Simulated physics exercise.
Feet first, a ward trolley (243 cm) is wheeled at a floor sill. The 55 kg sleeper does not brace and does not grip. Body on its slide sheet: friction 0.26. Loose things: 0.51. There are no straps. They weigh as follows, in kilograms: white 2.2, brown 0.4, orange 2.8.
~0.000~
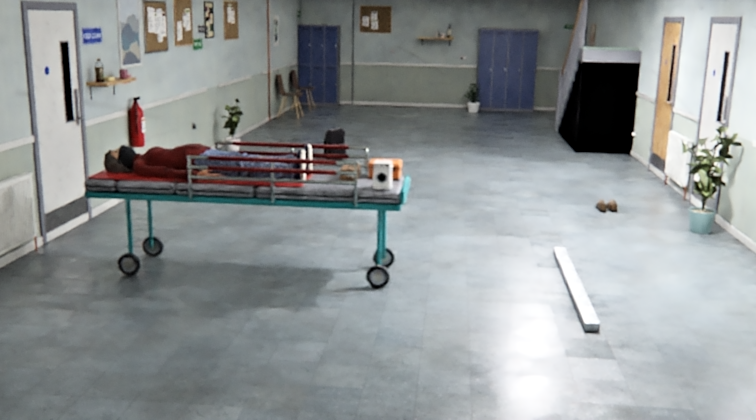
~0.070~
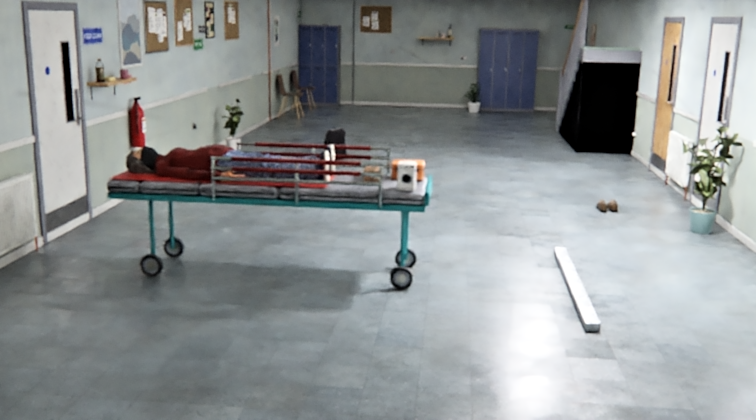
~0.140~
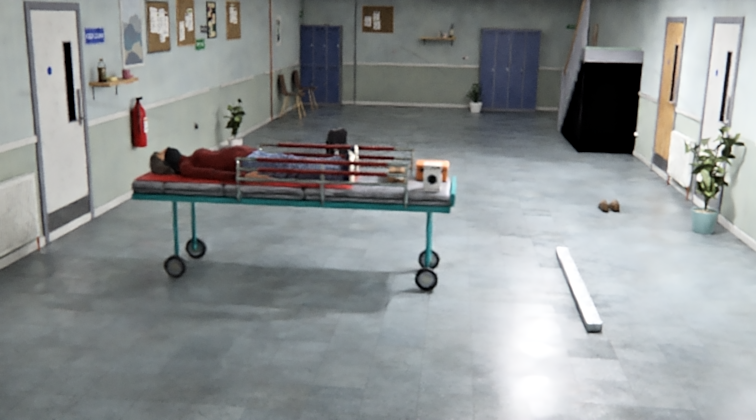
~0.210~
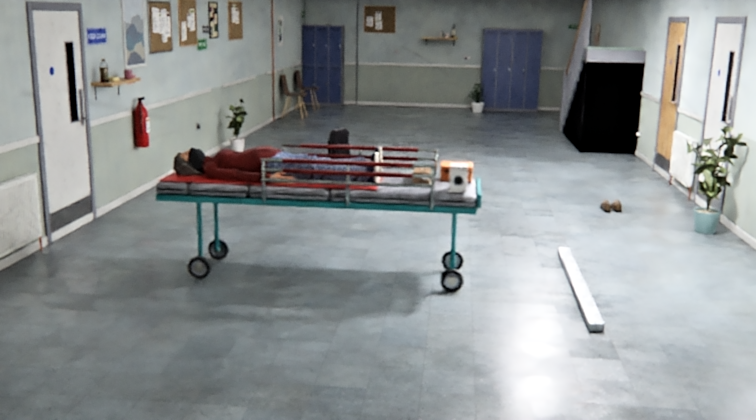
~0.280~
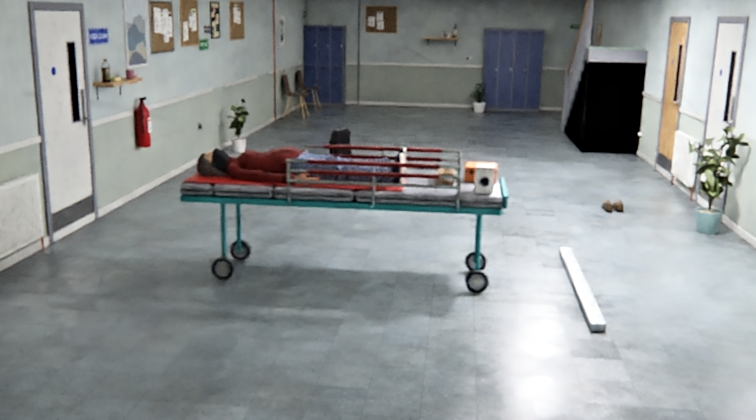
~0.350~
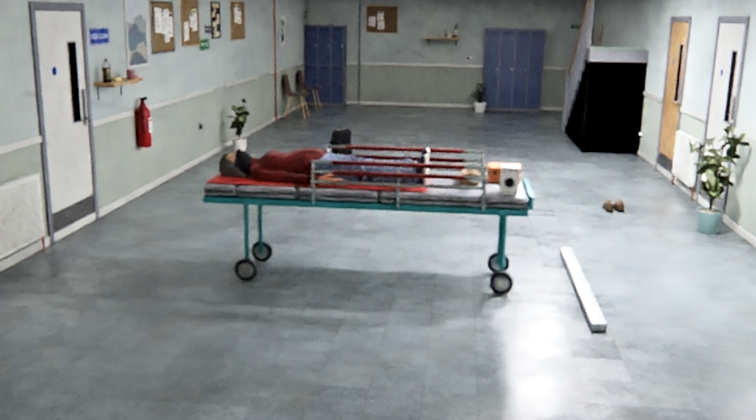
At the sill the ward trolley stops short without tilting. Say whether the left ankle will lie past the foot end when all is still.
In the end the left ankle ends beyond the foot end.
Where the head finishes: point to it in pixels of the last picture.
Around (464, 175).
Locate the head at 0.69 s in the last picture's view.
Near pixel (340, 169).
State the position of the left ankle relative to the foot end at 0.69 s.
Around 50 cm shy of the mark.
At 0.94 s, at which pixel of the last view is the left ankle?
(586, 178).
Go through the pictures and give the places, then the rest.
Left ankle (301, 168), white pump (383, 175); 0 cm covered, 137 to go, in the first frame.
Left ankle (324, 168), white pump (407, 176); 18 cm covered, 119 to go, in the second frame.
Left ankle (347, 169), white pump (433, 177); 35 cm covered, 101 to go, in the third frame.
Left ankle (372, 170), white pump (459, 178); 53 cm covered, 84 to go, in the fourth frame.
Left ankle (395, 171), white pump (484, 179); 71 cm covered, 66 to go, in the fifth frame.
Left ankle (418, 172), white pump (509, 180); 89 cm covered, 48 to go. Speed about 2.5 m/s, in the sixth frame.
The jolt is at 0.54 s.
After 0.69 s the left ankle is 51 cm short of the foot end, near (526, 176) in the last picture's view; the white pump 16 cm past the foot end, tilted 5°.
After 0.94 s the left ankle is 5 cm short of the foot end, near (586, 178) in the last picture's view; the white pump 70 cm past the foot end, tilted 25°.
After 1.24 s the left ankle is 29 cm past the foot end, near (630, 185) in the last picture's view.
At rest, 2.6 s, white pump drops off; brown glove box drops off; orange case drops off; left ankle crosses the foot end.
